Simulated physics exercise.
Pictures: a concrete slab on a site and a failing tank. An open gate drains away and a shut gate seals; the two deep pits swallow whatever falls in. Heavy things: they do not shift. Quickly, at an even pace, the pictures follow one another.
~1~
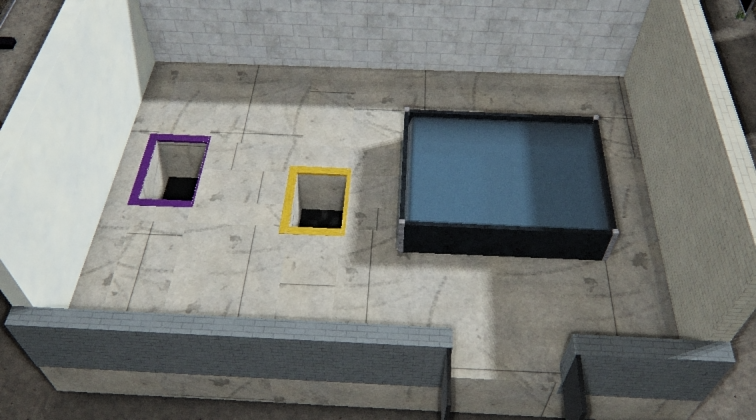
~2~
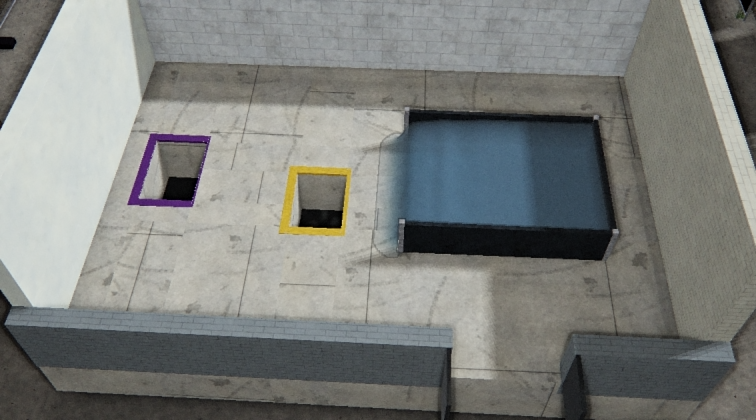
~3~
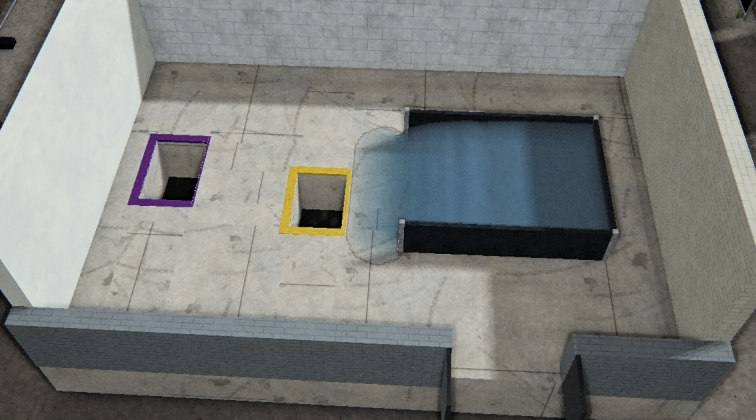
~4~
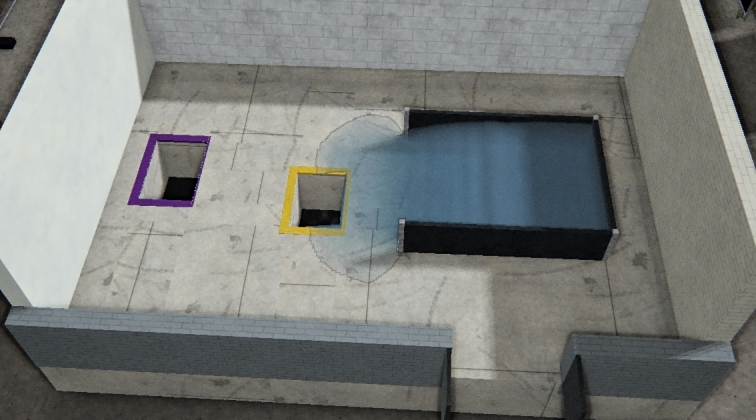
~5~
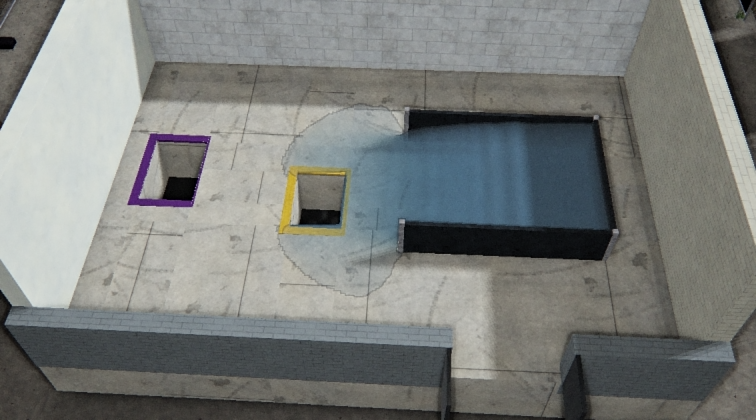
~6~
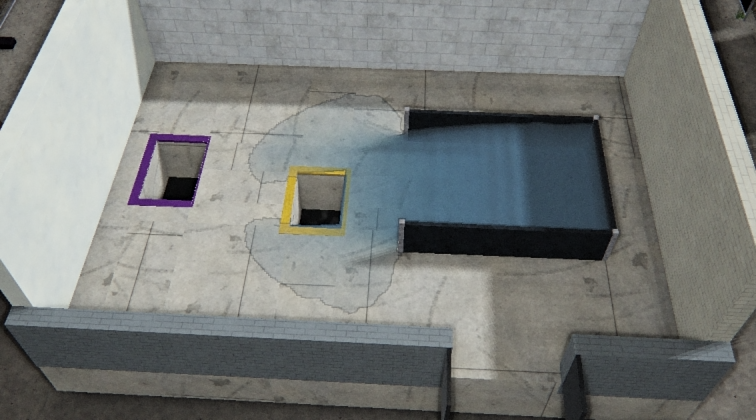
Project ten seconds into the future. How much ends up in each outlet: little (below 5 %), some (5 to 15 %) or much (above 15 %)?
Outlet by outlet: Gate - little, purple pit - much, yellow pit - much.
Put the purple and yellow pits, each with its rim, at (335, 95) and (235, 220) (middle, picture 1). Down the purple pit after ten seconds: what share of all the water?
Note: Purple pit, 20 percent.
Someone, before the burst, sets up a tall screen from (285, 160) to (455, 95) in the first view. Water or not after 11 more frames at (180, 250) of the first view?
Soaked.
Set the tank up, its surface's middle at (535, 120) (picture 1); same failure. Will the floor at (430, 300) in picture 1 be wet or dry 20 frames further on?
Looking at that spot, it would be left untouched.
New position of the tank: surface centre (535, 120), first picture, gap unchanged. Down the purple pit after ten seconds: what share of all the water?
Share for the purple pit - 40 in a hundred.
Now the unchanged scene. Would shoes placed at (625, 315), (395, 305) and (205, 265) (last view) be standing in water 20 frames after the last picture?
Note - in order: Not inundated / not inundated / inundated.
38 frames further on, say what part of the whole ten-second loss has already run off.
Near 80 in a hundred, I reckon.
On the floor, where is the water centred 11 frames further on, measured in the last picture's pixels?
My pick is pixel (408, 189).
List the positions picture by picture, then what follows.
In the first frame, still water in the water tank at (503, 172).
In the second frame, the front is at (393, 139), out from the gap at (406, 183).
In the third frame, the front is at (381, 132), out from the gap at (406, 184).
In the fourth frame, water pours out at (406, 185) and has run to (353, 125).
In the fifth frame, the front is at (316, 127), out from the gap at (406, 185).
In the sixth frame, water pours out at (406, 186) and has run to (263, 146).
A moment on, water covers 35 % of the floor; the gate 0 %, the purple pit 1 %, the yellow pit 11 %.
Next, water covers 50 % of the floor; the gate 0 %, the purple pit 2 %, the yellow pit 22 %.
Then, water covers 50 % of the floor; the gate 0 %, the purple pit 5 %, the yellow pit 33 %.
Later, water covers 50 % of the floor; the gate 0 %, the purple pit 17 %, the yellow pit 41 %.
In the end, water covers 50 % of the floor; the gate 0 %, the purple pit 28 %, the yellow pit 46 %.
